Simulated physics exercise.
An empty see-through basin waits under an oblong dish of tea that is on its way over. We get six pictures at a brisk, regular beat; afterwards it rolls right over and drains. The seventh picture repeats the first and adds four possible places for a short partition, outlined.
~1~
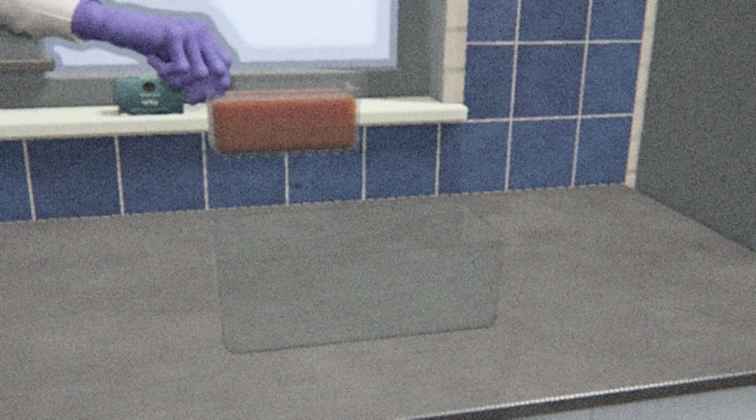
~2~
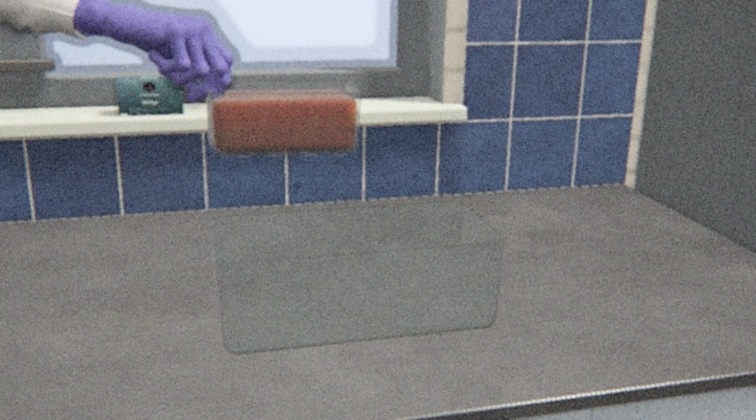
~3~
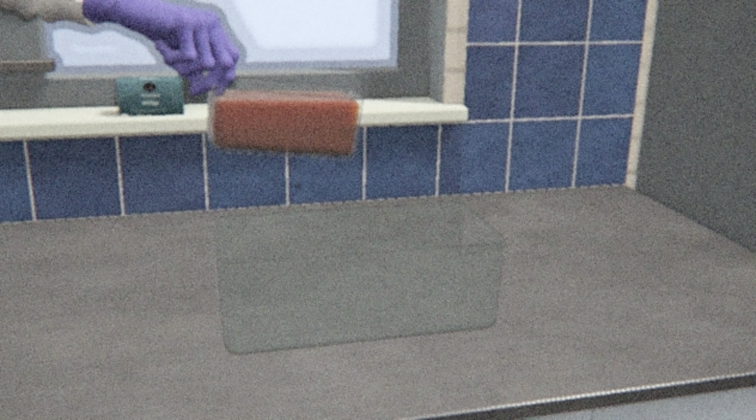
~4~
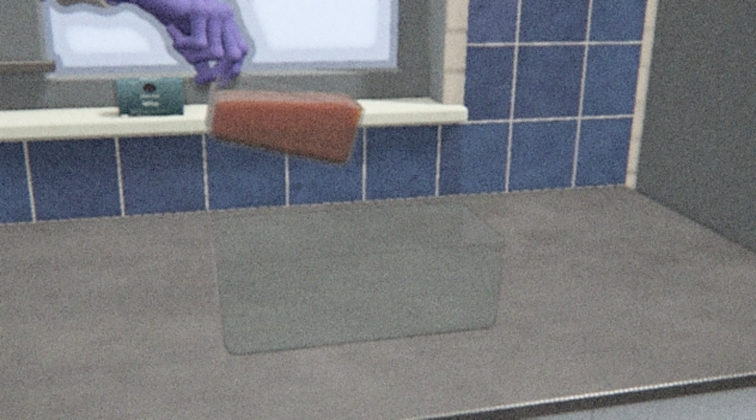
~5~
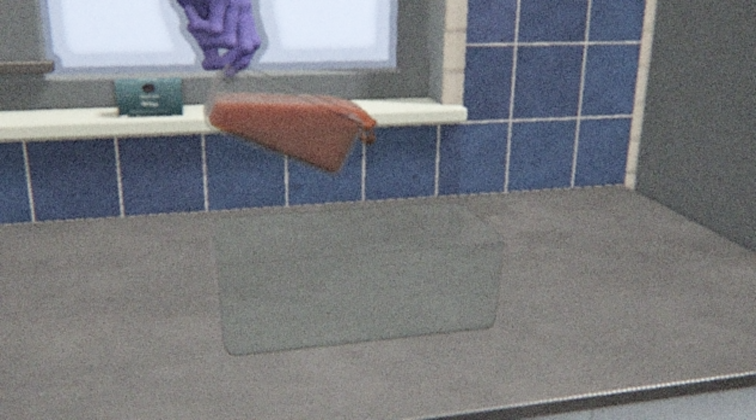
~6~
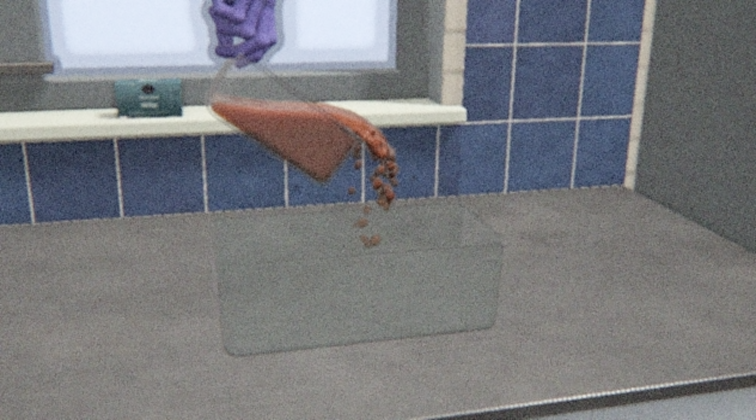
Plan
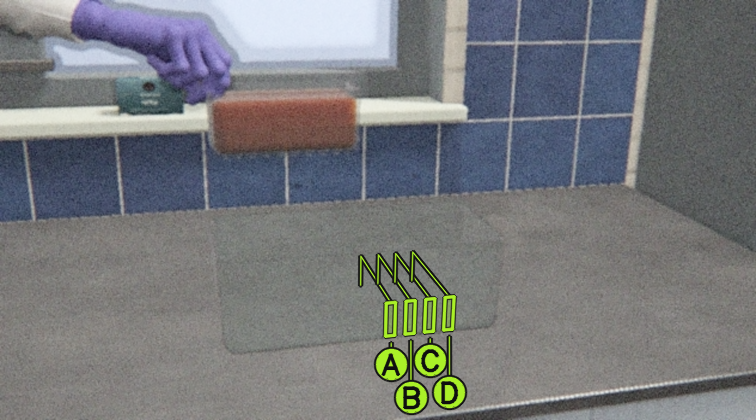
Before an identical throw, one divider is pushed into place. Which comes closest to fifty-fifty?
Take C.
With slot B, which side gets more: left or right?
The right side.
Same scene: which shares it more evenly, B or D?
B.
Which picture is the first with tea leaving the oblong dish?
In picture 4.
On the marked copy, A at (391, 342); B at (410, 340); C at (430, 338); D at (449, 336).
For slot A, about 23 % ends left of the wall and 75 % right of it.
For slot B, about 31 % ends left of the wall and 67 % right of it.
For slot C, about 51 % ends left of the wall and 48 % right of it.
For slot D, about 82 % ends left of the wall and 16 % right of it.
